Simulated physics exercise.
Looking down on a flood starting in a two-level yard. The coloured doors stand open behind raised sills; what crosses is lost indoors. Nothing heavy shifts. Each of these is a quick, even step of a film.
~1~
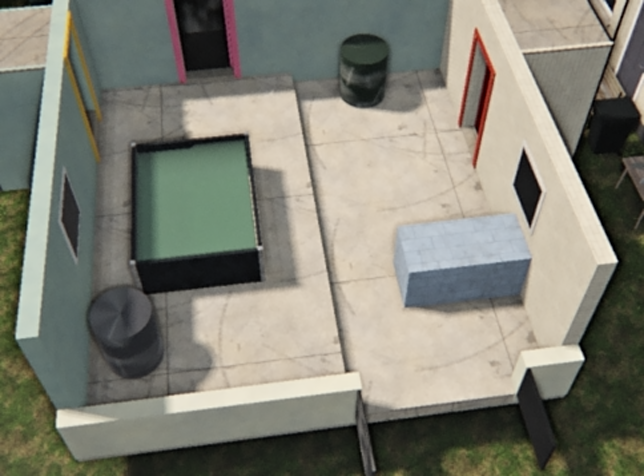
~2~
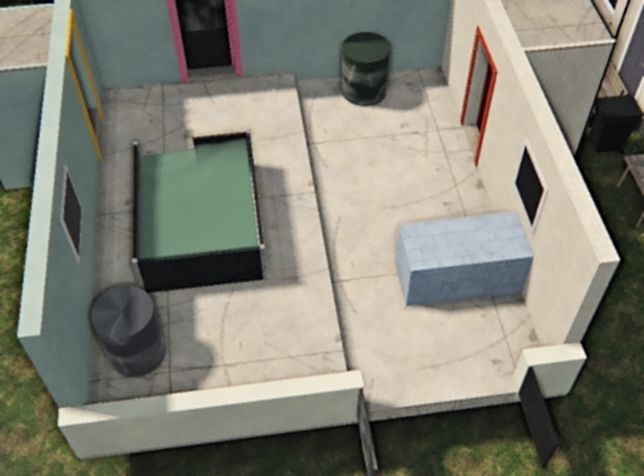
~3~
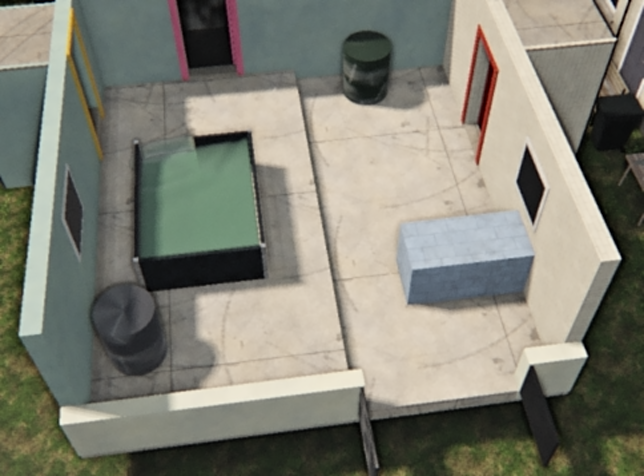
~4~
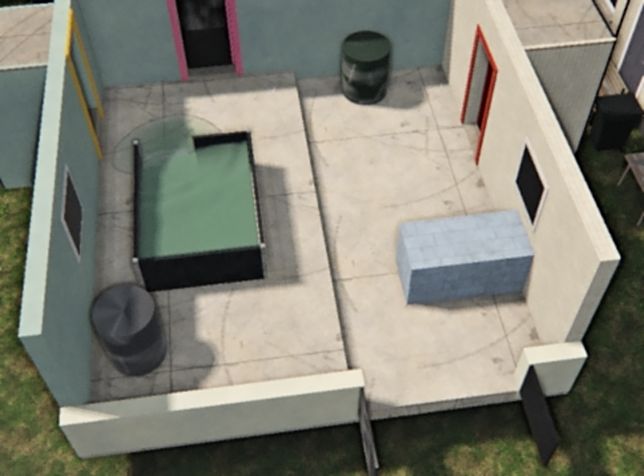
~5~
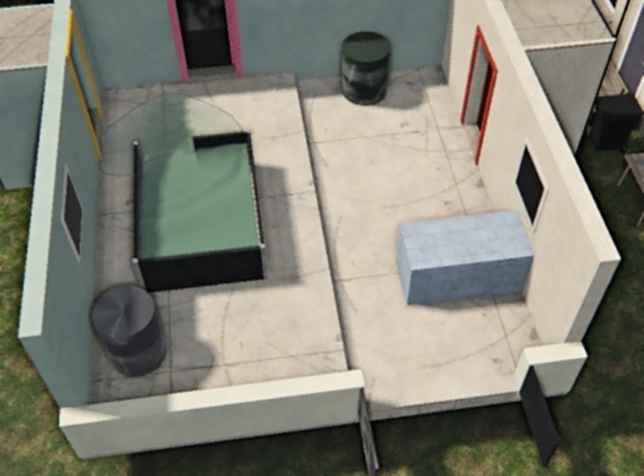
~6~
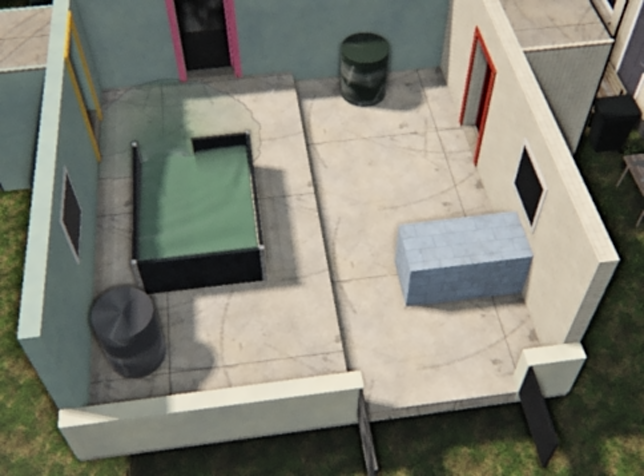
The clip opens on a walled yard seen from above, with a green-filled open tank, two barrels and a pale block standing still. A gap appears in the tank's far side, and greenish water pours out through it, spreading in a thin, widening sheet across the floor behind the tank.
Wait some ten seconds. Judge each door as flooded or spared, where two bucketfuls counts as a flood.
The pink door is flooded, the red door is flooded, the yellow door is spared.
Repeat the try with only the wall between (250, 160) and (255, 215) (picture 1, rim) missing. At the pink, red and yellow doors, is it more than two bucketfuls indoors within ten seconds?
In order, pink door remains short of it, red door overshoots the limit, yellow door remains short of it.
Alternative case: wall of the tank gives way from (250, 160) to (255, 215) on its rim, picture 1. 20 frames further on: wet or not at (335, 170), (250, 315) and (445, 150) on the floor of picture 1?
In turn: Covered, free of water, under water.
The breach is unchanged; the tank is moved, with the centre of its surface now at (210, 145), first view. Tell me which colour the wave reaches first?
I say the door marked pink.
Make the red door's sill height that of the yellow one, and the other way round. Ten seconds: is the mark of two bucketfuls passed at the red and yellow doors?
With the sills exchanged, the red one falls below the cutoff while the yellow one beats the cutoff.
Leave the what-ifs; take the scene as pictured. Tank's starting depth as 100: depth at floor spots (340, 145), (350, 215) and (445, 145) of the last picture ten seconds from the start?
I'd say close to 8, 14 and 12 percent.
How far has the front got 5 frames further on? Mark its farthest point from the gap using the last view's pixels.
Roughly (288, 72).
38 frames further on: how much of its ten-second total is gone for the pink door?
Something like 80 in a hundred.
A moment on, water covers 15 % of the floor; the pink door over two buckets in, the red door not reached, the yellow door wet at the sill, nothing in.
Next, water covers 20 % of the floor; the pink door far over two buckets in, the red door not reached, the yellow door wet at the sill, nothing in.
Then, water covers 30 % of the floor; the pink door far over two buckets in, the red door not reached, the yellow door wet at the sill, nothing in.
Later, water covers 60 % of the floor; the pink door far over two buckets in, the red door over two buckets in, the yellow door wet at the sill, nothing in.
In the end, water covers 80 % of the floor; the pink door far over two buckets in, the red door far over two buckets in, the yellow door wet at the sill, nothing in.
